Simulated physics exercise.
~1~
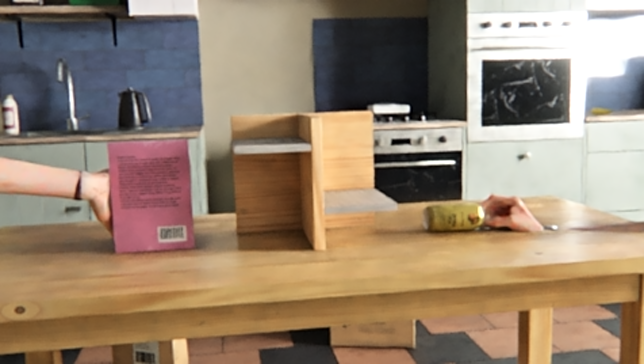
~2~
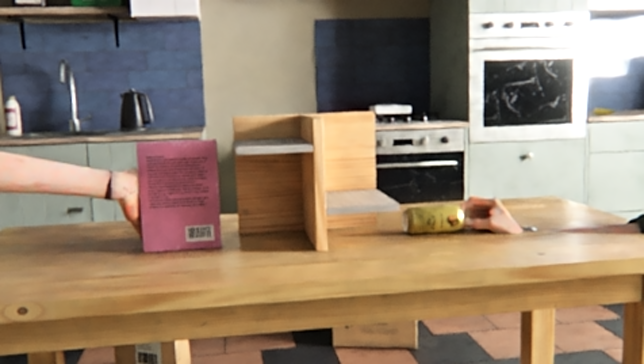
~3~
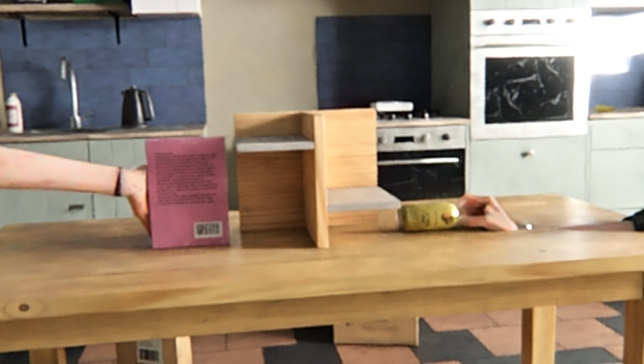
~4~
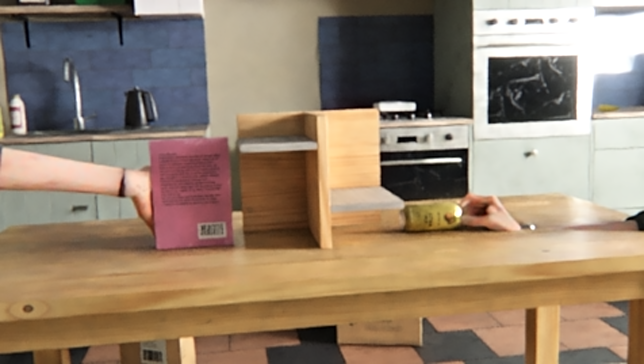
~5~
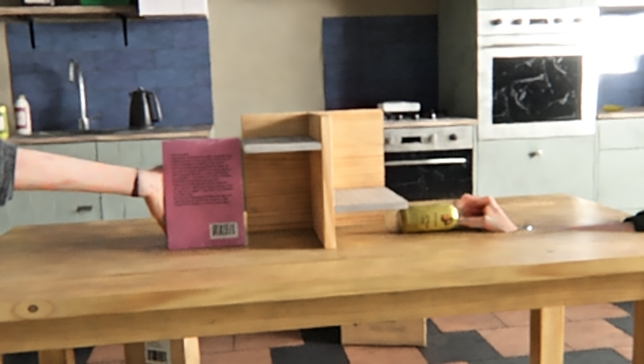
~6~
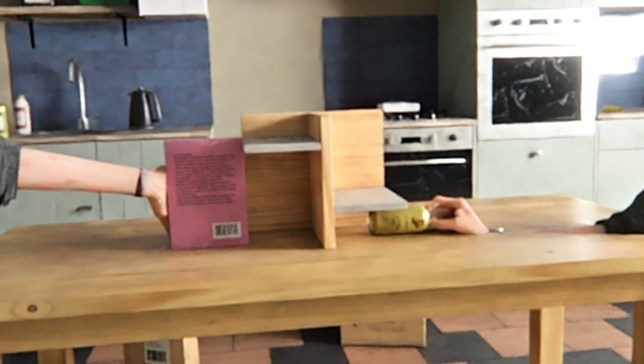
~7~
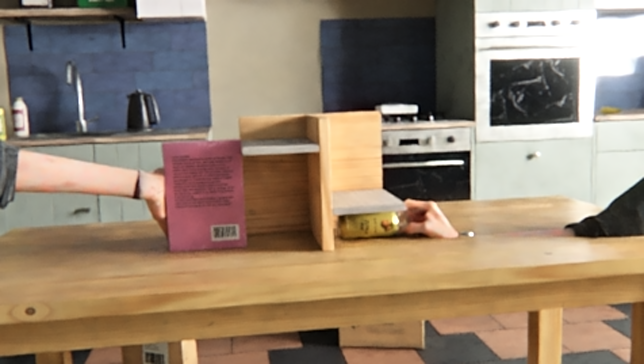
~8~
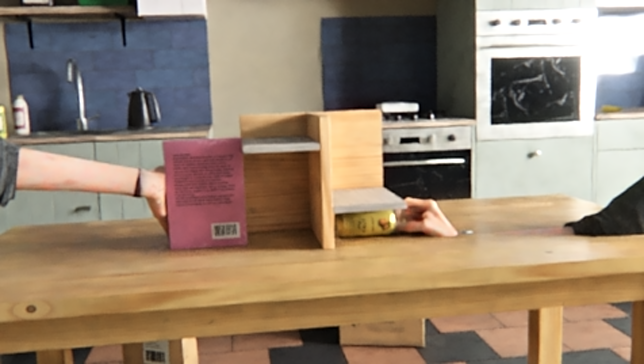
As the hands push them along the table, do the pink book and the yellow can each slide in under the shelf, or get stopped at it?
The pink book is too tall and gets stopped at the left side of the shelf. The yellow can, lying on its side, clears the lower ledge on the right and slides in under it.
